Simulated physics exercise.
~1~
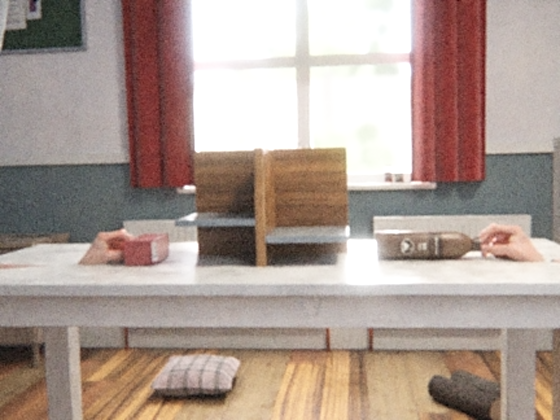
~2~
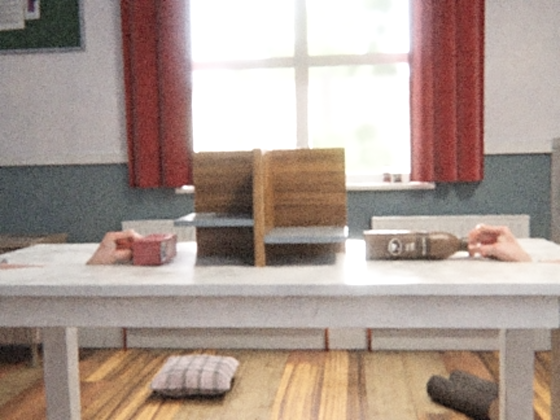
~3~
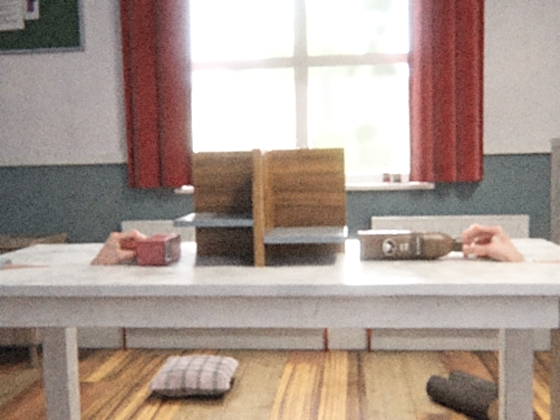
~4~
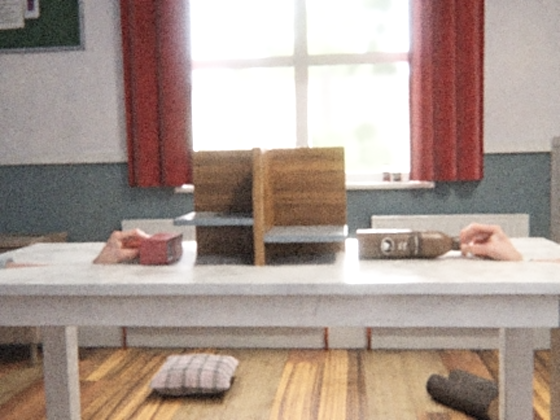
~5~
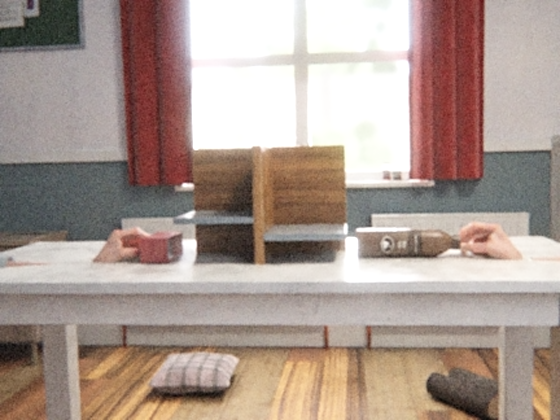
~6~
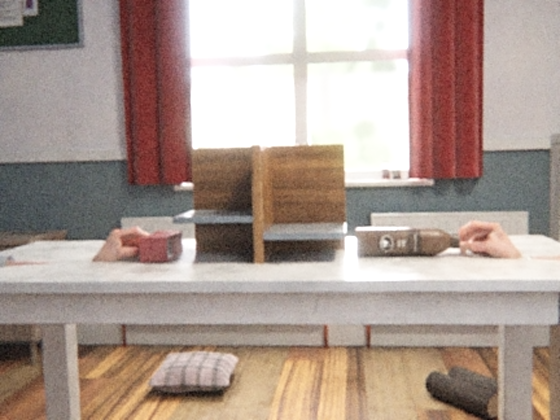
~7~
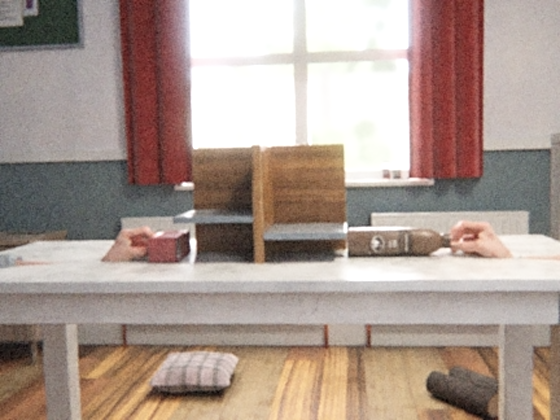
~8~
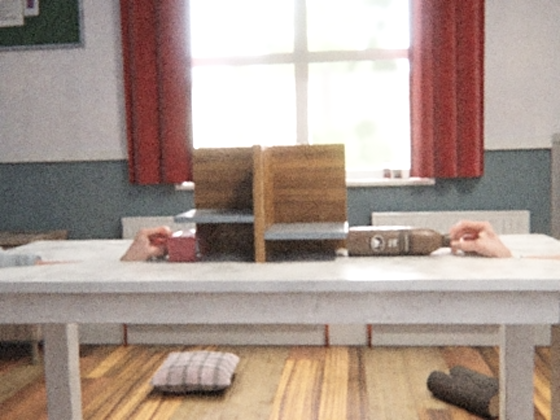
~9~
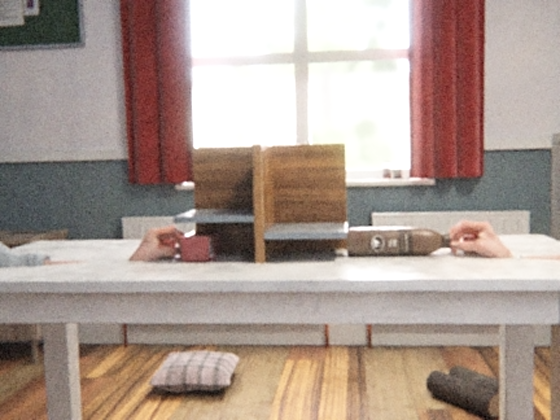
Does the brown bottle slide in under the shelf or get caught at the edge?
The brown bottle gets caught at the edge of the shelf, while the red carton slides in on the other side.
Hands push a brown bottle against a rack's edge and a red carton under its shelf.
